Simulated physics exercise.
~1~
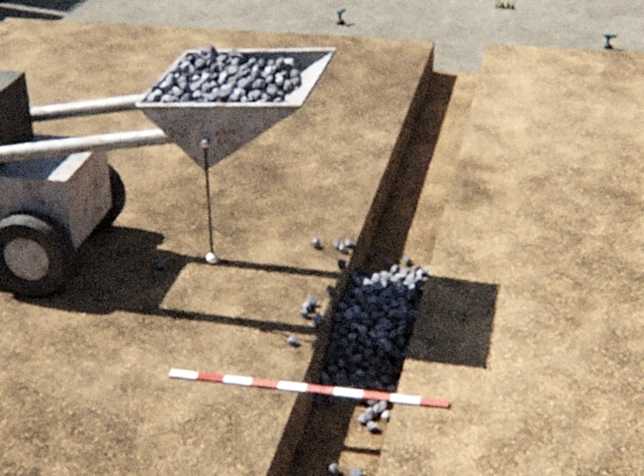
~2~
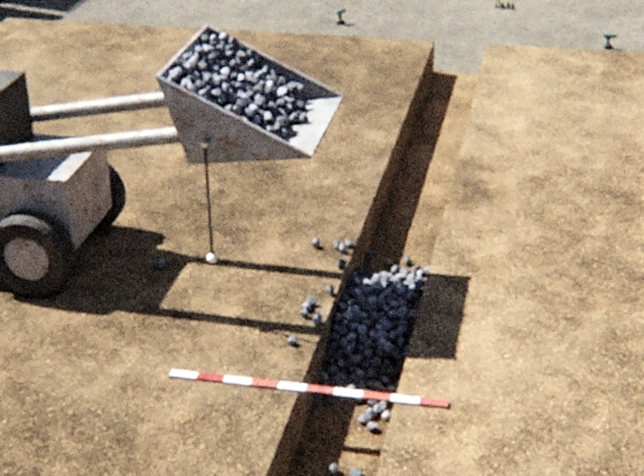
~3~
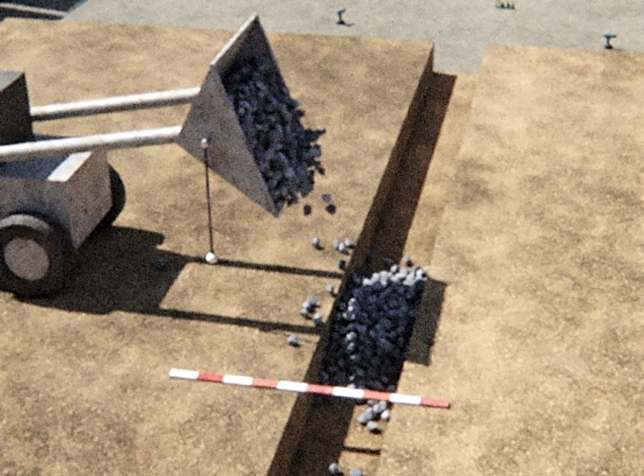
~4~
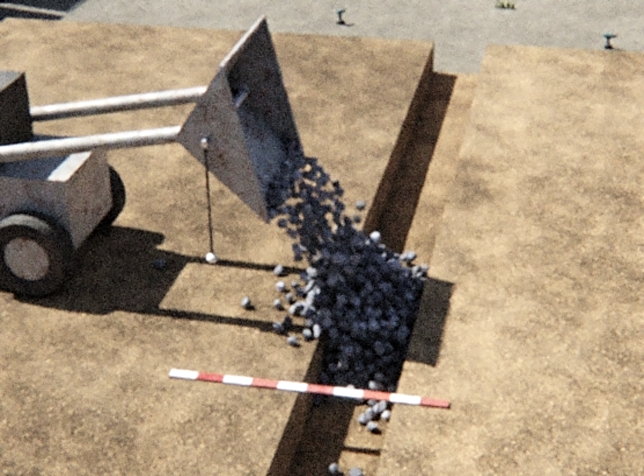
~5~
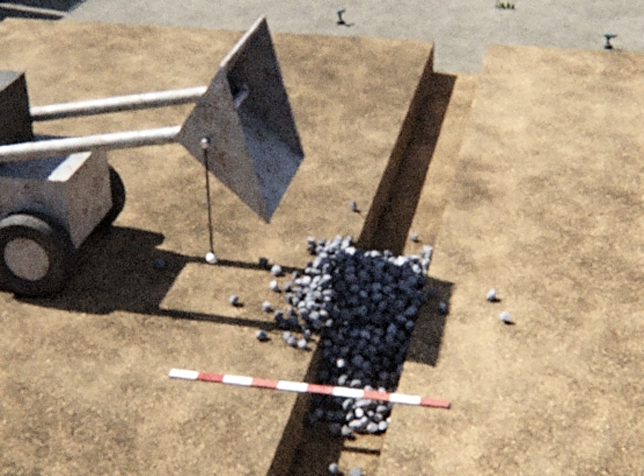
A loader's grey metal bucket, heaped with dark grey stones, hangs at the left over sandy brown ground, seen from above at an angle. Ahead of it a straight trench already holds a pile of similar stones, with a red and white staff lying across it and a white ball hanging beneath the hinge. The bucket tips steeply forward to the right, and its stones slide to the lip. They pour down onto the trench and its near edge, heaping over the earlier pile. The bucket ends empty and still tilted, with most stones in the trench, some short of it and a couple beyond.
